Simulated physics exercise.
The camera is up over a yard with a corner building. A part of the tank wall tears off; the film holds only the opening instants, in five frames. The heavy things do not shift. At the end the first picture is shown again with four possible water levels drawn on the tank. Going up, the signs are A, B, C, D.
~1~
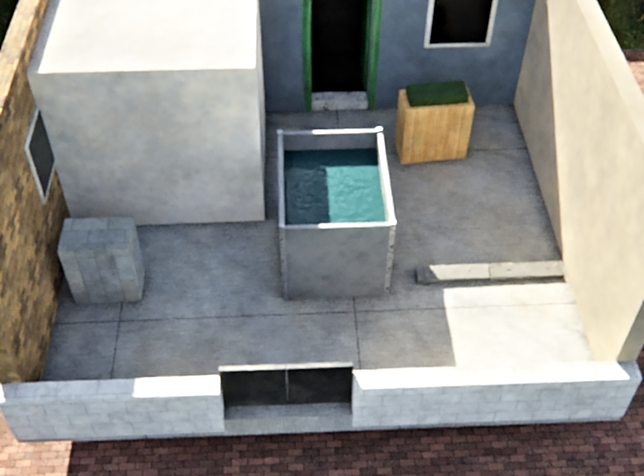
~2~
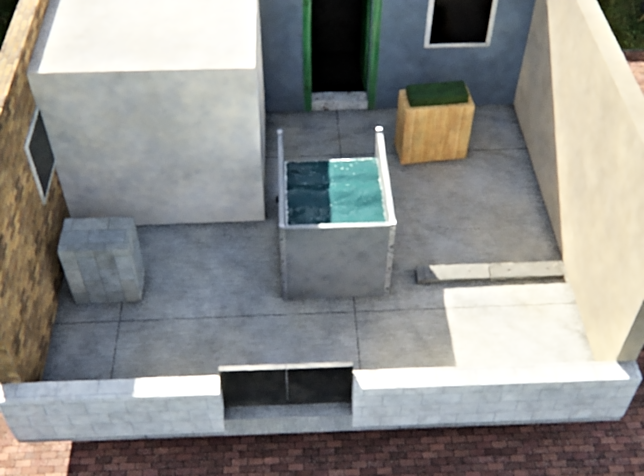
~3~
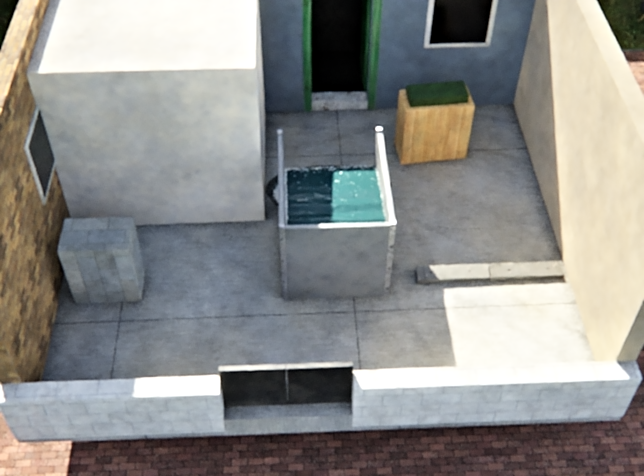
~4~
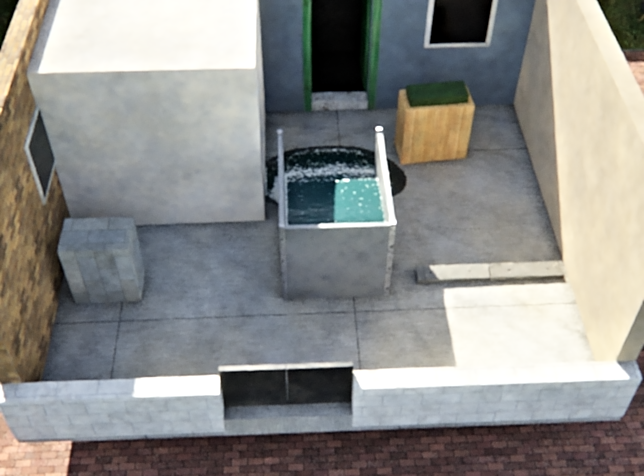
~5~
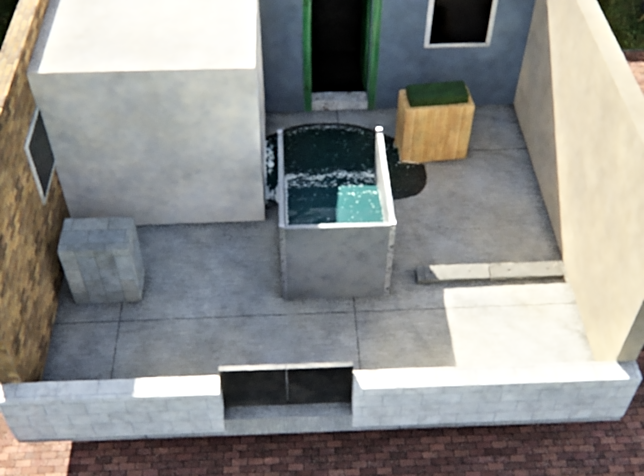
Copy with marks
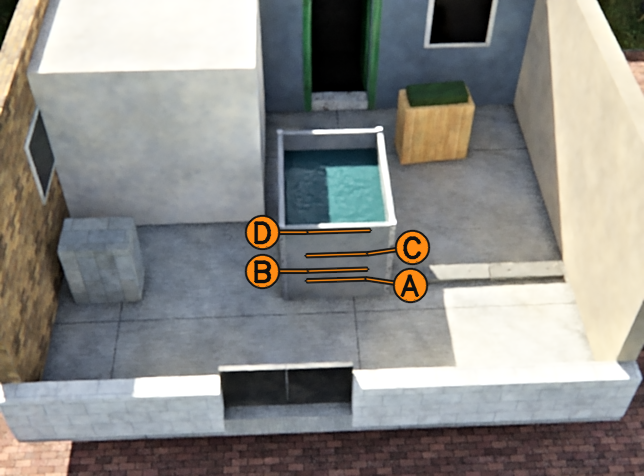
A grey, open-topped tank of teal water stands in the middle of a paved, walled yard, seen from high above. Behind it are a green-framed doorway and a wooden box with a green top, with a pale block building at left and a dark, shut gate in the low front wall. The tank's far side opens and water pours out behind, spreading darkly across the paving towards the doorway and box, while the camera stays still.
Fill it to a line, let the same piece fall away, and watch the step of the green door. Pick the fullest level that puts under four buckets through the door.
It is A.
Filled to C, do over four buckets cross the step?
Yes, it does.
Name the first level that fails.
It is B.
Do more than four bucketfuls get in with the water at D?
Yes.
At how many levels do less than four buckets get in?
One.
On the marked copy, A at (336, 279); B at (337, 270); C at (337, 254); D at (338, 231); from the bottom up A, B, C, D.
Choosing A, a splash gets over, under a bucket.
Choosing B, about 9 bucketfuls get in.
Choosing C, dozens of bucketfuls pour in.
Choosing D, dozens of bucketfuls pour in.
